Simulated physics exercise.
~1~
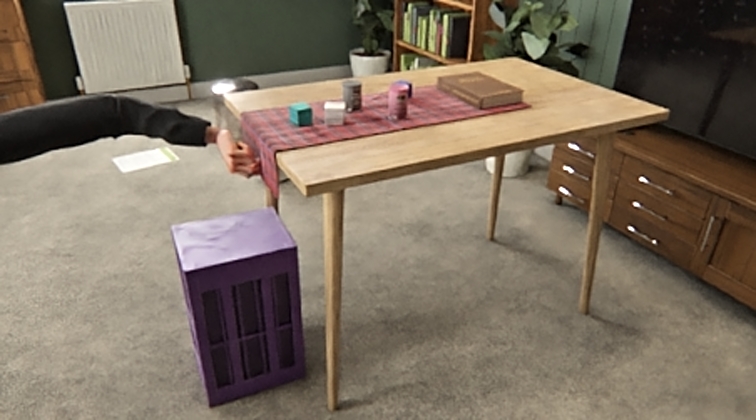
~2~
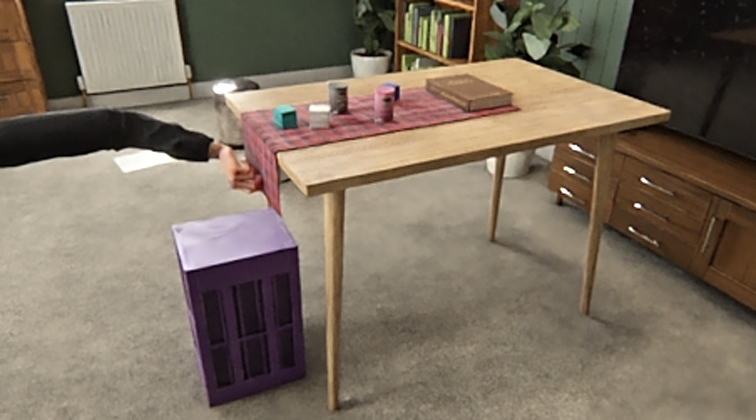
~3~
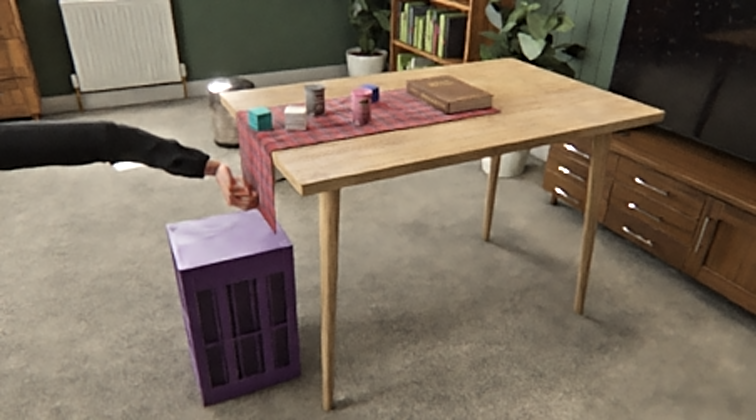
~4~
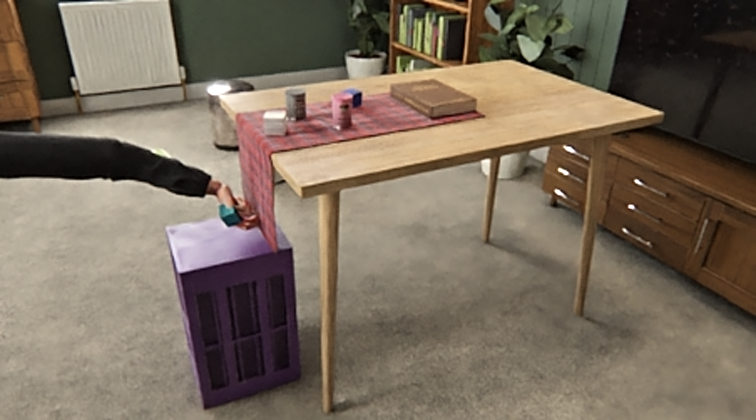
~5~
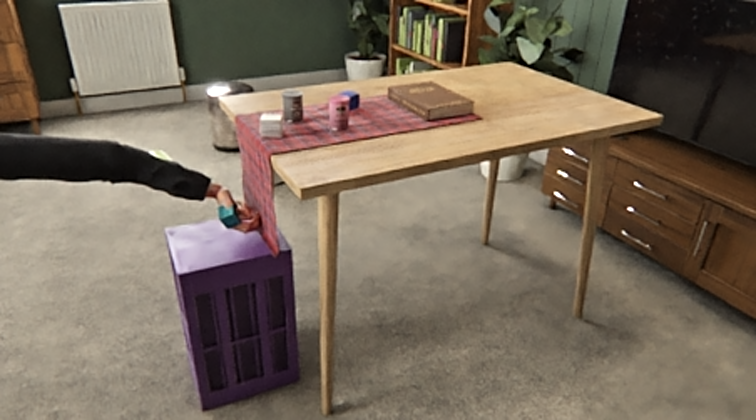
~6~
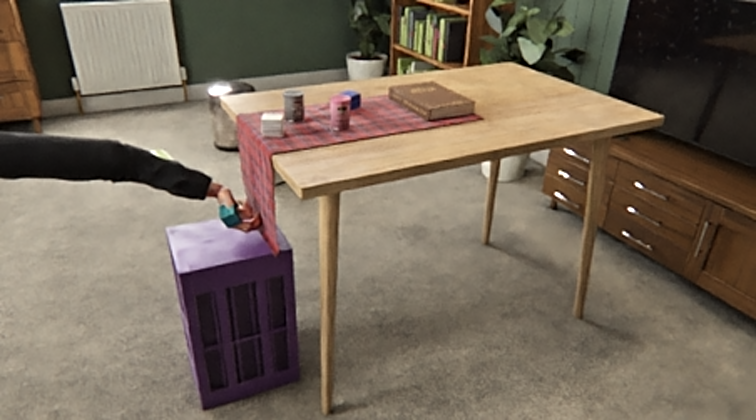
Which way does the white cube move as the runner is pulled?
The white cube moves to the left, riding along with the runner toward the left end of the table.
